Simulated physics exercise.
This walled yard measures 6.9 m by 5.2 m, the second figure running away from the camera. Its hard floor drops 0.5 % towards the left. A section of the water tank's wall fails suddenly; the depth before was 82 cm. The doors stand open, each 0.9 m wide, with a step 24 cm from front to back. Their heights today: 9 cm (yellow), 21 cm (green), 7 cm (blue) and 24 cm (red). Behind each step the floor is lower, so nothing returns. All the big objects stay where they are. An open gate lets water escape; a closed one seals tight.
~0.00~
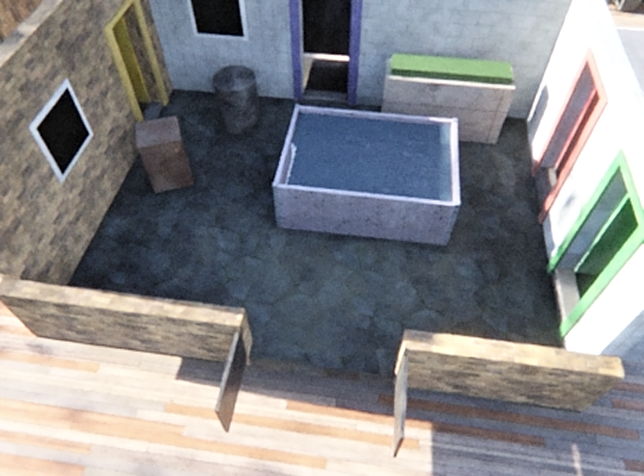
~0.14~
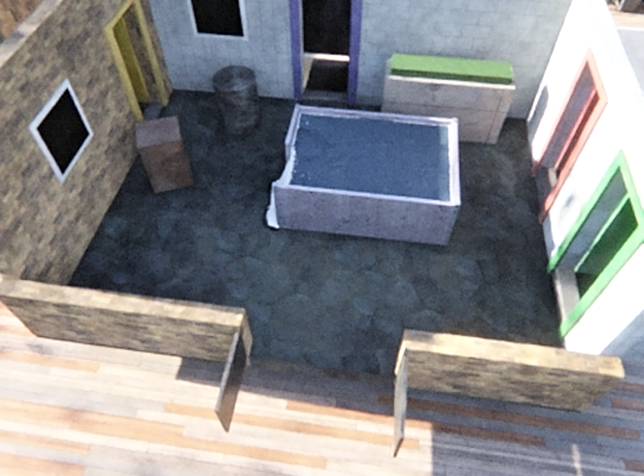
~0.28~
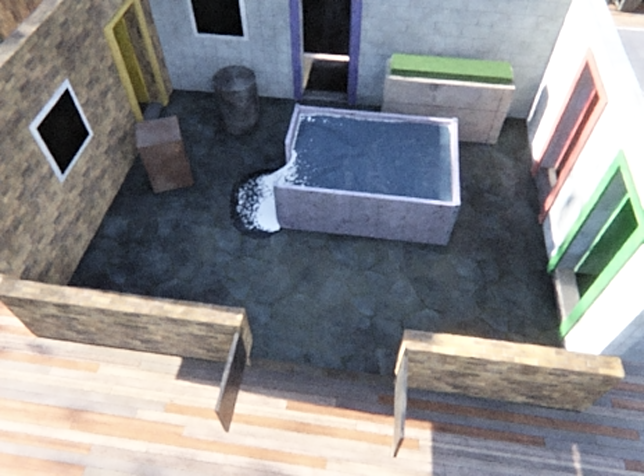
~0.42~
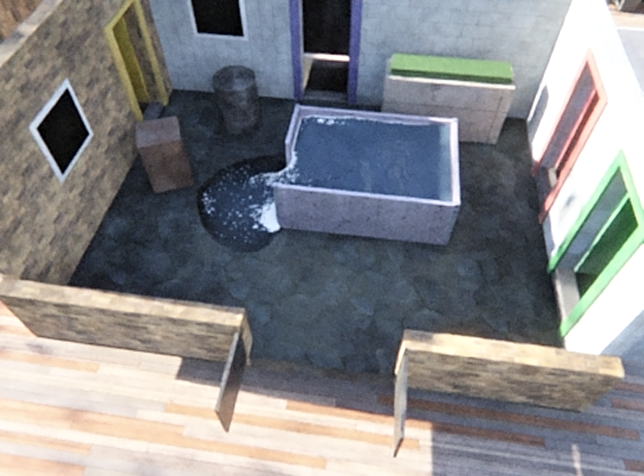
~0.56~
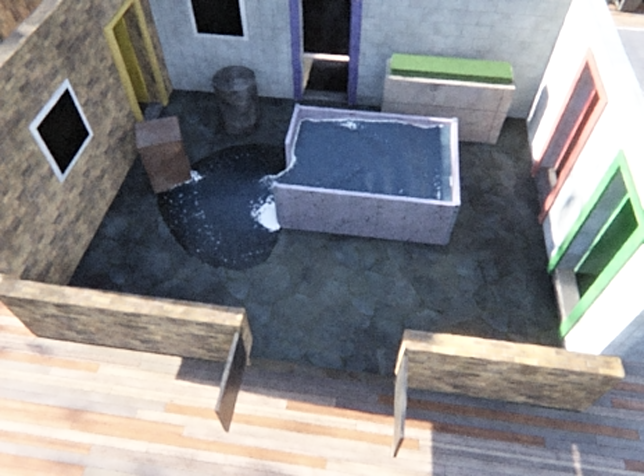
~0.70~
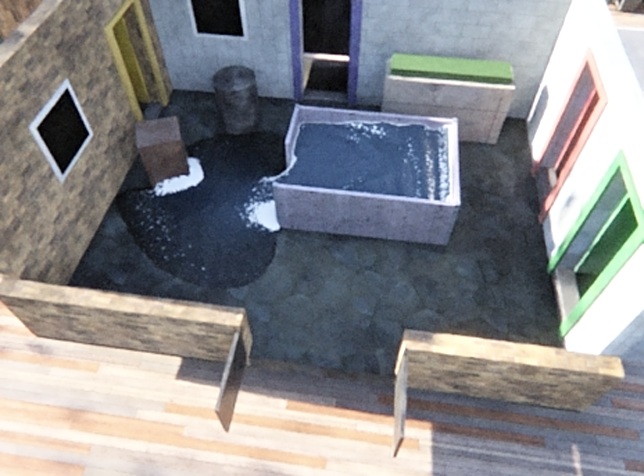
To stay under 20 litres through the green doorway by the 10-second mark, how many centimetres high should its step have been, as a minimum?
It would have to be roughly 11.5 cm high.
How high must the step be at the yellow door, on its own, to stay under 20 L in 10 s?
Roughly 20 cm at yellow.
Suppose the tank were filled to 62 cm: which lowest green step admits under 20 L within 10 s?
Then roughly 7.5 cm.
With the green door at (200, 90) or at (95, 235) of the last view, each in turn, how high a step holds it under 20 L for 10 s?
About 22 and 37 cm.
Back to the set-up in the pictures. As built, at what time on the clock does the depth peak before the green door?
Around 6.0 s.
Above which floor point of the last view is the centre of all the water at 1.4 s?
Near (310, 196).
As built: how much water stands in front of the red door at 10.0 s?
Some 9.0 cm.
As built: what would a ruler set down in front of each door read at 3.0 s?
Depths in cm: Yellow 20, green 0, blue 1, red 0.
After 1.4 s water covers 35 % of the floor, deepest (44 cm) near (101, 224); it has not reached the green door.
After 3.0 s water covers 40 % of the floor, deepest (40 cm) near (52, 313); it has not reached the green door.
After 10.0 s water covers 100 % of the floor, deepest (16 cm) near (58, 302); 9 cm at the green door, 0 litres in over its 21 cm step.
At the green door as built, the water arrived by 4.9 s and peaked near 18 cm at 5.8 s.
Run again over the same 10 s with other heights there, 35 litres in over 10 cm, 8 litres over 13.5 cm. The limit of 20 litres is kept from about 11.5 cm up.
